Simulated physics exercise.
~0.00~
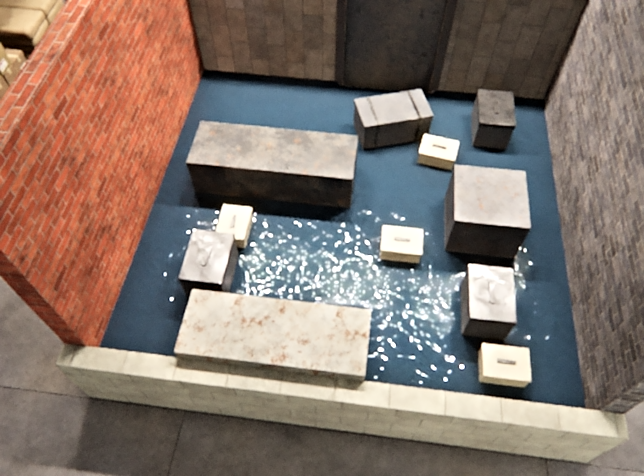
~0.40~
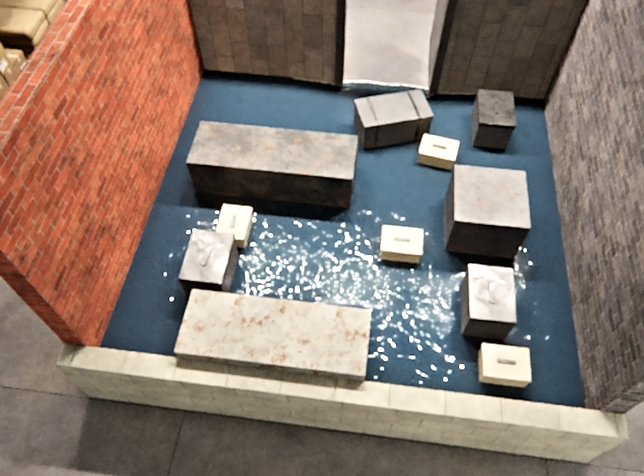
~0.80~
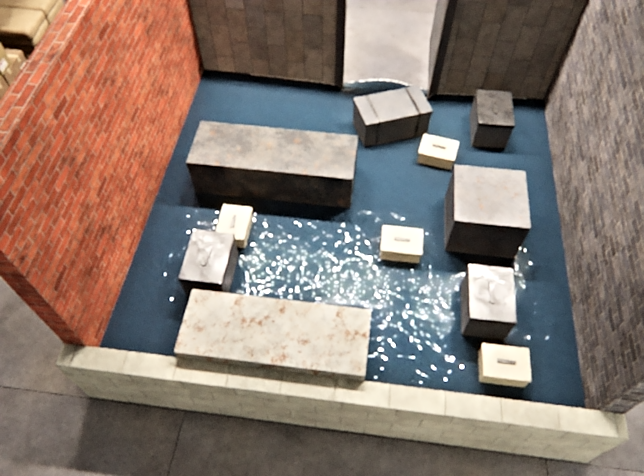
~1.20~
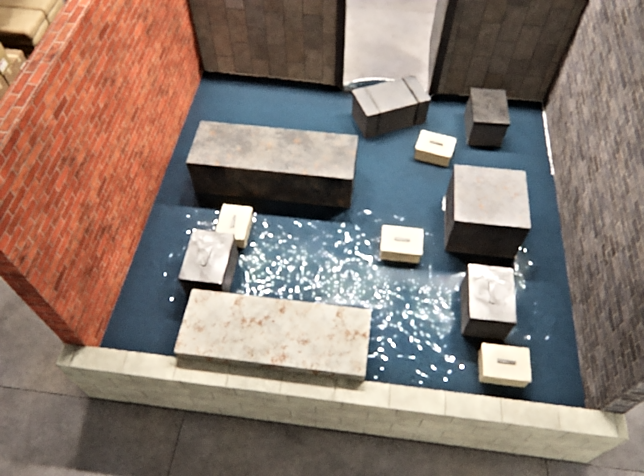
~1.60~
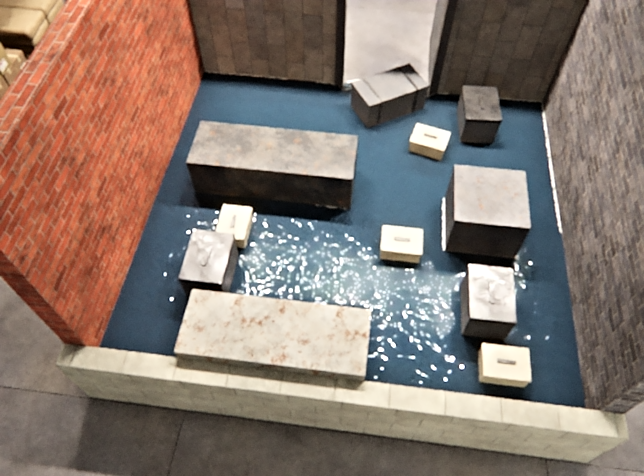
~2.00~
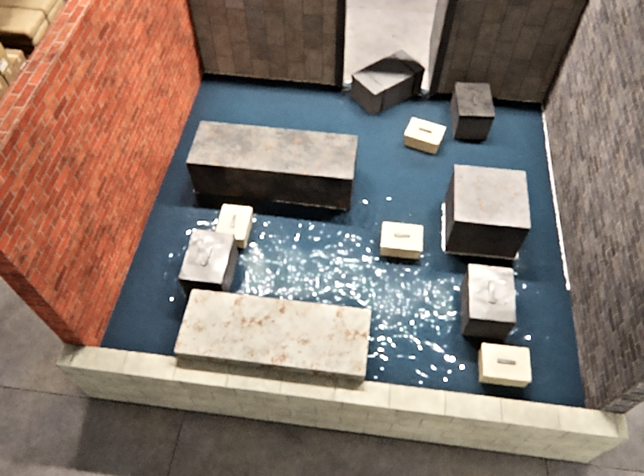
A dark banded trunk drifts on blue water inside a walled room, seen from a fixed, high view, after the dark panel in the back wall gives way to a pale opening. Red brick rises at left and grey at right, around dark and pale blocks and small cream boxes. The trunk floats back and turns at the opening, while a cream box and smaller dark block shift slightly after it.
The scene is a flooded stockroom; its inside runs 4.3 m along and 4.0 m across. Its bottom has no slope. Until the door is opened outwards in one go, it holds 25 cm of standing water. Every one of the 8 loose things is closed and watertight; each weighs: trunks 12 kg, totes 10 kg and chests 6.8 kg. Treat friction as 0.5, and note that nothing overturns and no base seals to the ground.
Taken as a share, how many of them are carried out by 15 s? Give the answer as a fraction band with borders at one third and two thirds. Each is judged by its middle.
Band: 1/3 up to 2/3.
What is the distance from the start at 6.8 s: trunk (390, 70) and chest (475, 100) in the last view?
Taking them in the order asked, one is gone out, then the other is washed out.
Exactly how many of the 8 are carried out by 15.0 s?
That comes to 4 in all.
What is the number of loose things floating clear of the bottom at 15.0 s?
I get 4.
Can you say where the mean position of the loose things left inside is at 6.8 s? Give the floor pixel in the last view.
The average lands around (370, 252).
After 3.0 s 1 of 8 are out; 7 afloat.
After 6.8 s 3 of 8 are out; 5 afloat.
After 11.0 s 4 of 8 are out; 4 afloat.
After 15.0 s 4 of 8 are out; 4 afloat.
